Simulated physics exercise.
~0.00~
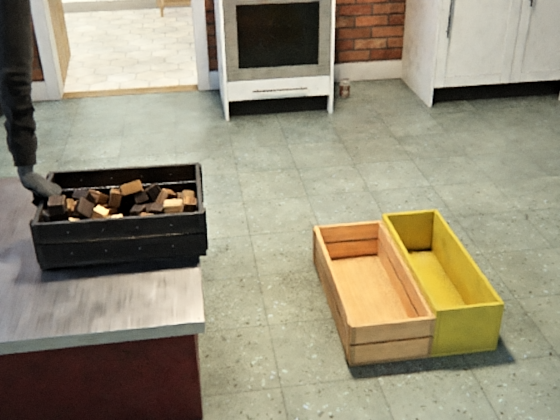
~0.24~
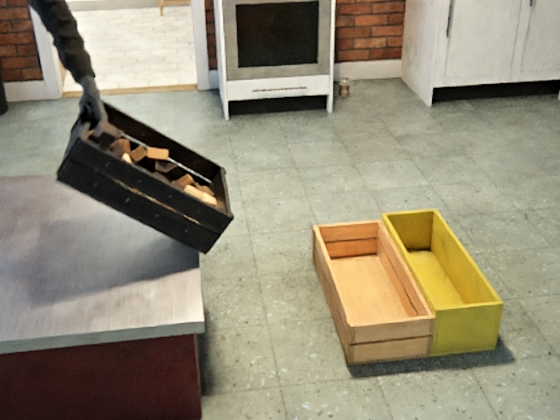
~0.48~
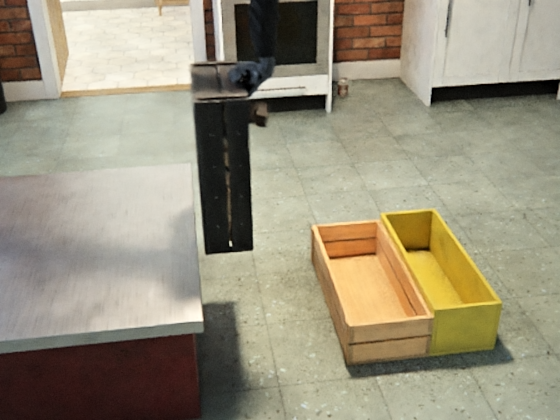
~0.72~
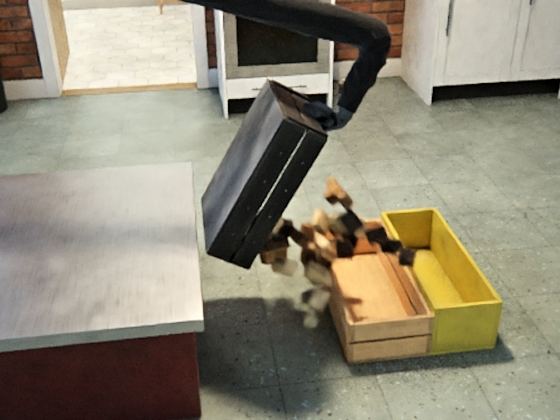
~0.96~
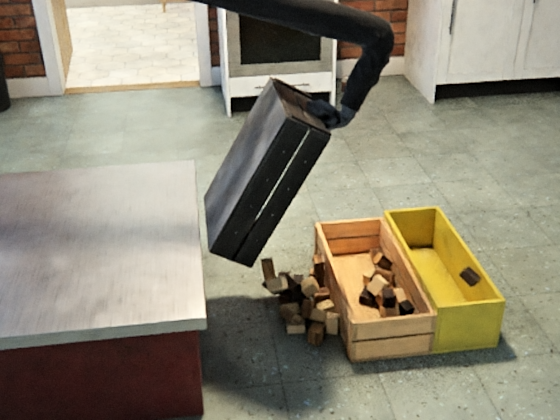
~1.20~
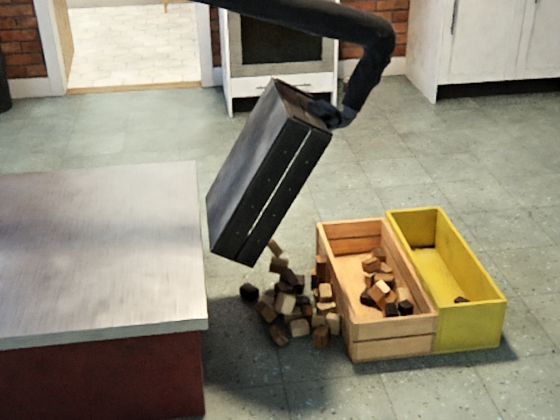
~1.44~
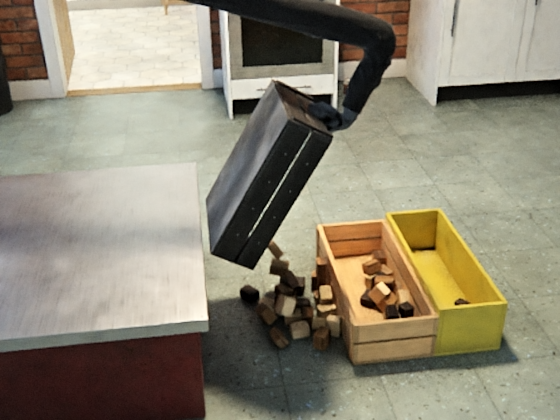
A black box full of small wooden blocks is tipped out by a dark, gloved-looking arm in a kitchen with a grey-green tiled floor, seen from slightly above. At first the box rests on a grey-topped bench at left, while an empty wooden trough and a yellow tote sit side by side at right. The arm lifts the box off the bench, swings it rightward and tilts it past vertical. Blocks tumble out in a cluster. Most pile on the floor before the trough, many land inside it, and one reaches the tote, as the box stays tilted.
